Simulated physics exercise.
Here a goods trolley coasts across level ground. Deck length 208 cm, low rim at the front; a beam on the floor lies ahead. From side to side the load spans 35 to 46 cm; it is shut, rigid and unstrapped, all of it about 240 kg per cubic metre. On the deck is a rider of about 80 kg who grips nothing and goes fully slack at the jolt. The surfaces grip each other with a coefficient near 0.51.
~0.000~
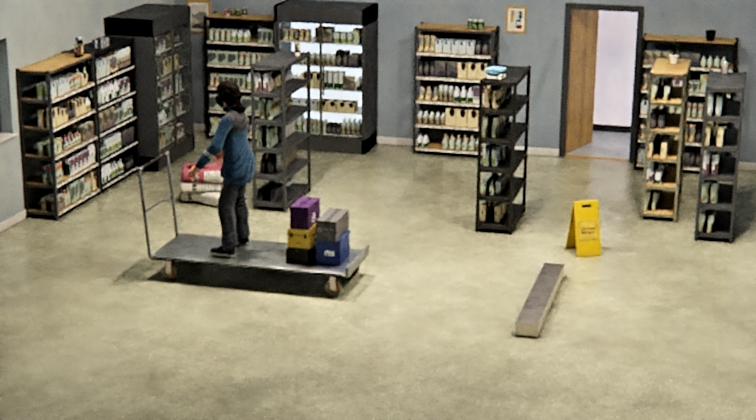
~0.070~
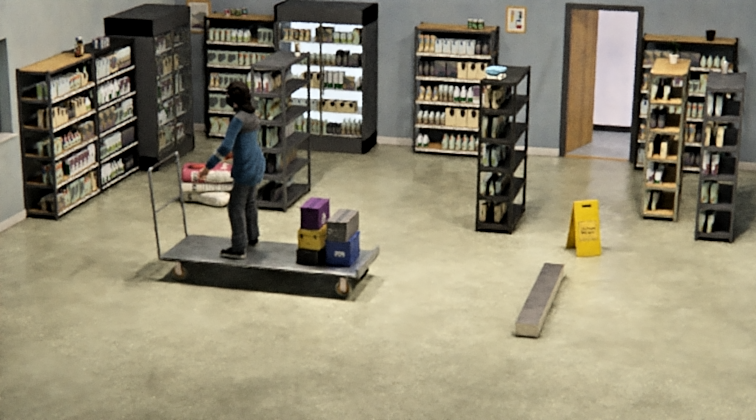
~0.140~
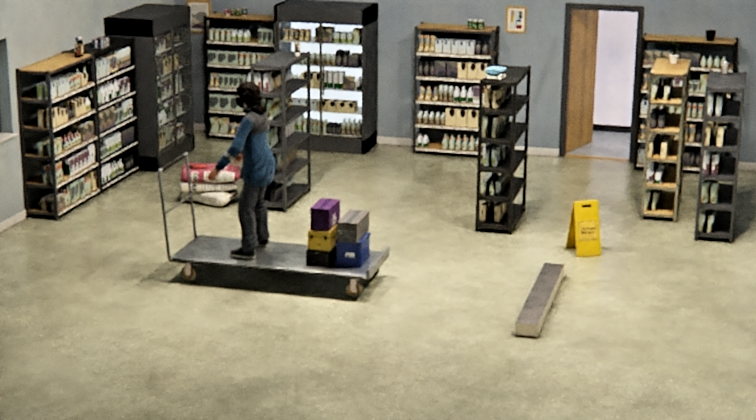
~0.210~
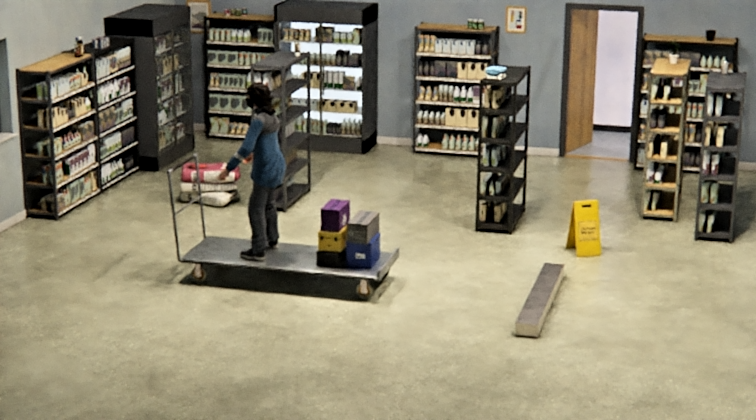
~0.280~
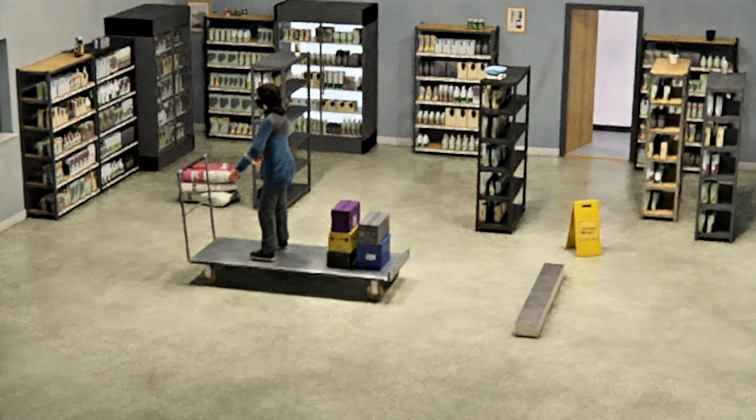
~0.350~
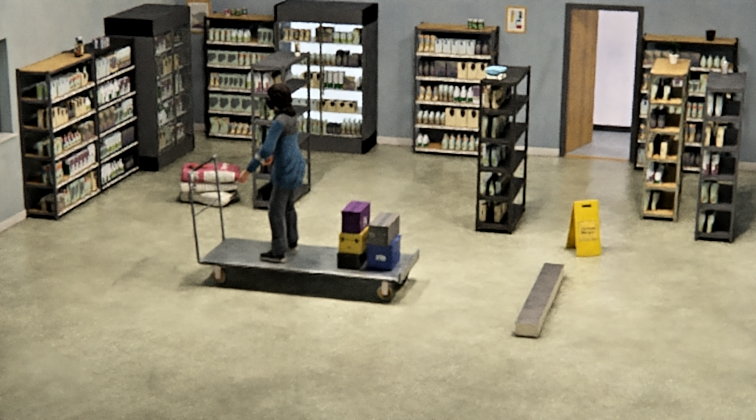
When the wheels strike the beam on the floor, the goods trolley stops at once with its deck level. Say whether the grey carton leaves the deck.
Result: Off the deck.
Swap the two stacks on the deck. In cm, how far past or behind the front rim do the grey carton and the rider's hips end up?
The grey item would overshoot the rim by 10 centimetres, and the hips would rest 60 centimetres behind it.
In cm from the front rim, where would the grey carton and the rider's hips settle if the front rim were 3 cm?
Then grey 20 past, hips 90 behind.
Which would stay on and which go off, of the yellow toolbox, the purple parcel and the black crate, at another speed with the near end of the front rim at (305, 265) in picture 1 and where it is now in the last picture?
Yellow stays aboard, purple comes off, black stays aboard.
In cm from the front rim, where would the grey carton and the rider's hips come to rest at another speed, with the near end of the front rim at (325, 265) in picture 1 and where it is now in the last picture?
With that change, grey would rest 90 cm beyond the front rim and the hips 10 cm back from it.
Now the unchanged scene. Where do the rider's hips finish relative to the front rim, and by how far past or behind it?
Some 50 cm behind it.
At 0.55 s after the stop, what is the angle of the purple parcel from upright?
About 40° from upright.
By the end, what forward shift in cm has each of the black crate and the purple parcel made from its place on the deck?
The black one ends 15 cm forward and the purple one 85 cm forward.
After 1.20 s the deck stops.
After 1.45 s the grey carton is 3 cm behind the rim, tilted 5°, near (539, 242) in the last picture's view.
After 1.75 s the grey carton is 15 cm past the rim, tilted 80°, near (556, 267) in the last picture's view.
After 2.20 s the grey carton is 51 cm past the rim, tilted 130°, near (592, 295) in the last picture's view.
At rest, 4.7 s, past the rim, grey carton and purple parcel; behind it, black crate, blue tote, yellow toolbox and the rider's hips.
